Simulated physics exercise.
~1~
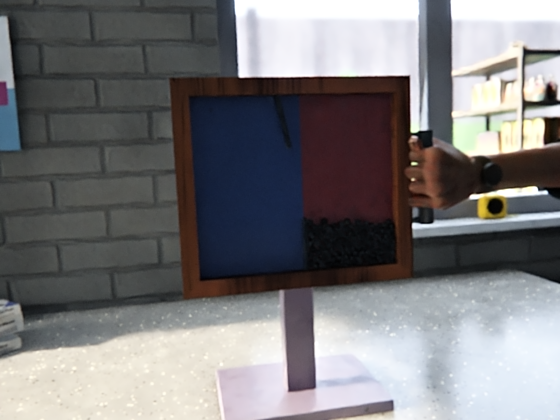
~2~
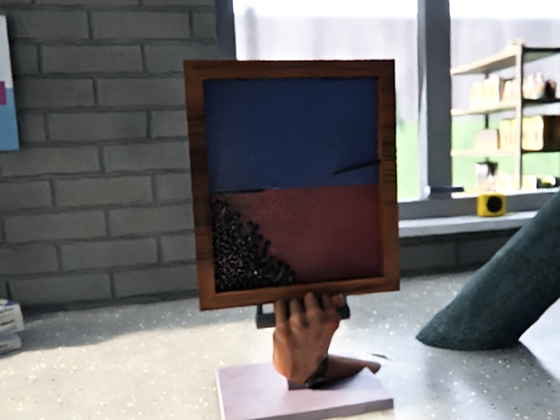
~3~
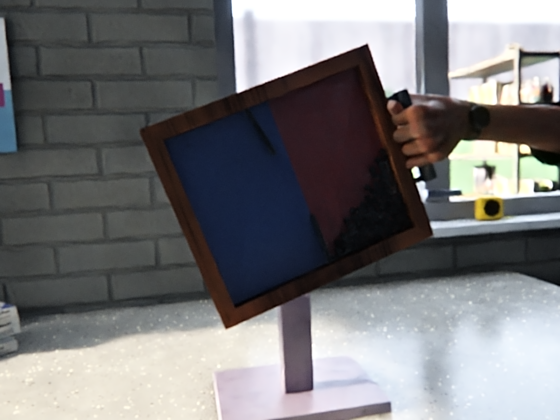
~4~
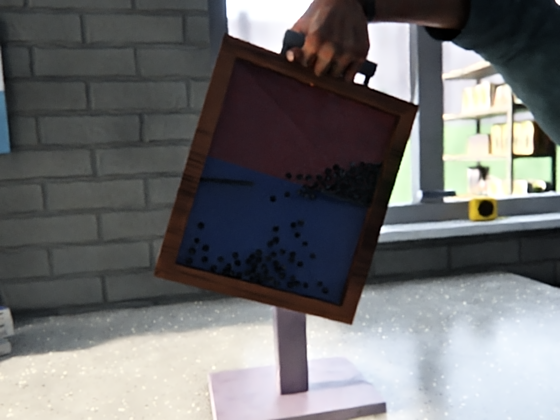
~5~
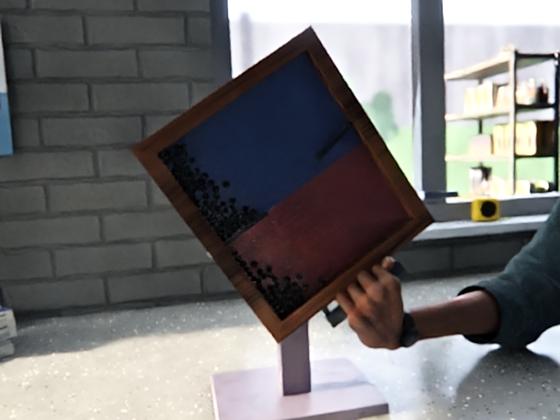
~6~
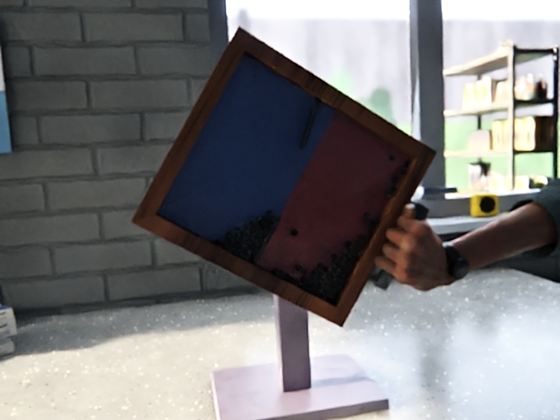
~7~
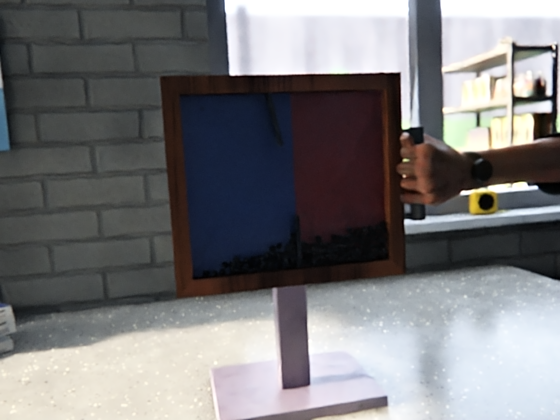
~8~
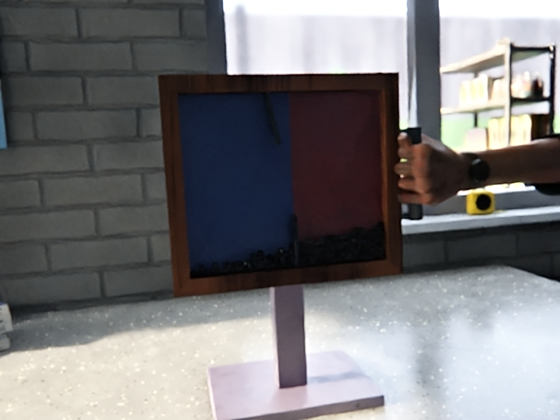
A hand turning a wood-framed blue and red panel clockwise, back past level and clockwise again, leaving black beads across both strips.
